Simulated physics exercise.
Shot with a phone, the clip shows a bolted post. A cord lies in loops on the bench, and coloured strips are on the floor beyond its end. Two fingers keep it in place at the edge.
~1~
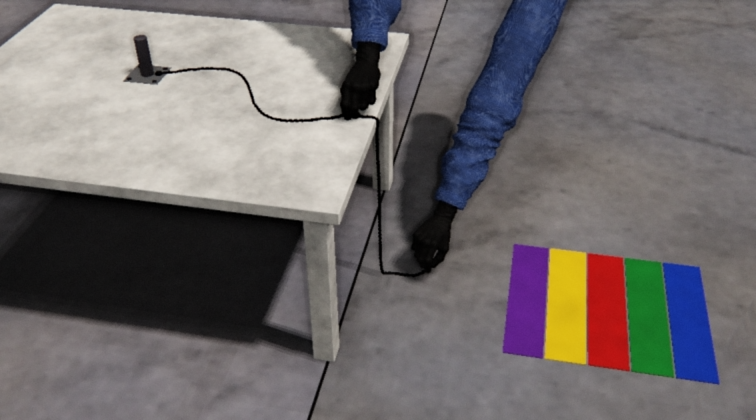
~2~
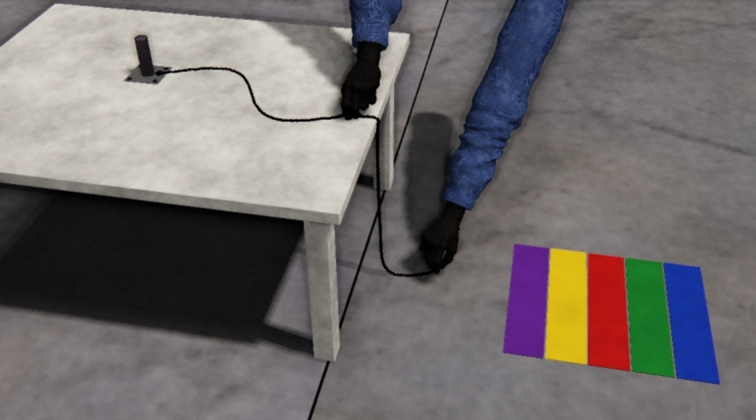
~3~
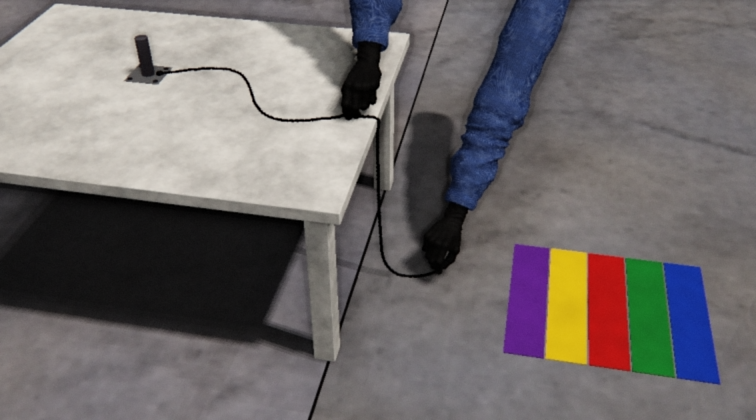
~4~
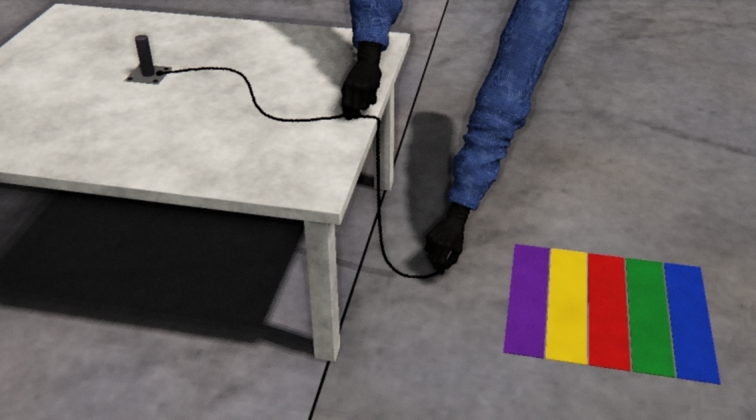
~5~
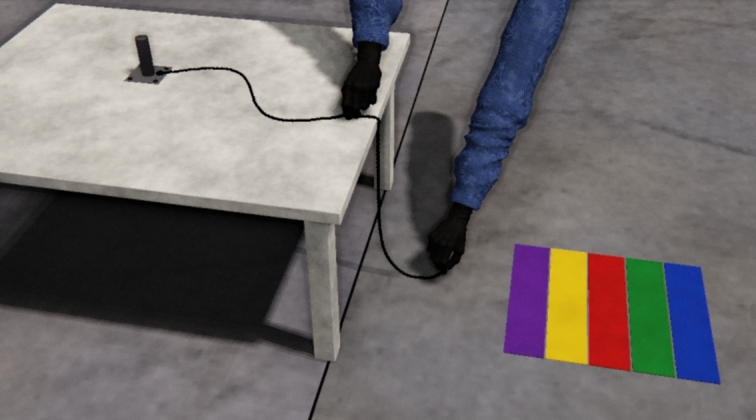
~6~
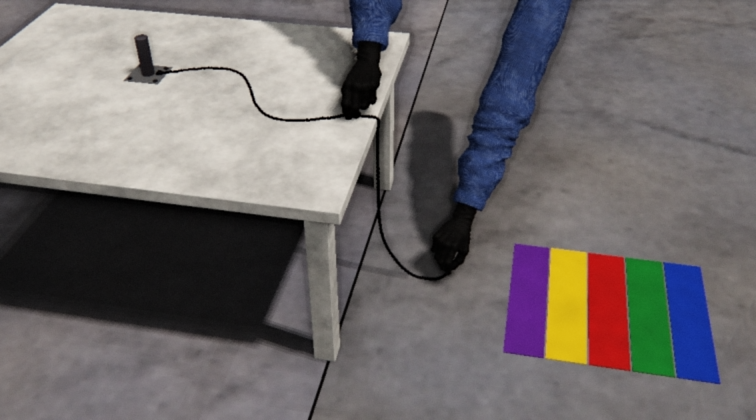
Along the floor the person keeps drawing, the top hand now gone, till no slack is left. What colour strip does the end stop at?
Red.
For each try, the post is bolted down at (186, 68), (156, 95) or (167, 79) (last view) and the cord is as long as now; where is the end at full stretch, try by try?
In order, the pixels are (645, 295), (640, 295) and (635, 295).
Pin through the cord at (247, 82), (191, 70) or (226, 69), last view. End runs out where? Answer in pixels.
They end up at (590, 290), (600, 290) and (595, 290).
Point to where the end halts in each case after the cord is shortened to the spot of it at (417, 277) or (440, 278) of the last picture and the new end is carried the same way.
You'd find it around (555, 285) the first time and around (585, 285) the second.
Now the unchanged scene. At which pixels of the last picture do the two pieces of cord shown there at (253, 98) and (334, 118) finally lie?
The first ends at (286, 97) and the second at (385, 122).
Soon after, end near (540, 281); over purple.
Then, end near (582, 287); over yellow.
At full stretch, end near (608, 290); over red. It gets as far as the red strip.
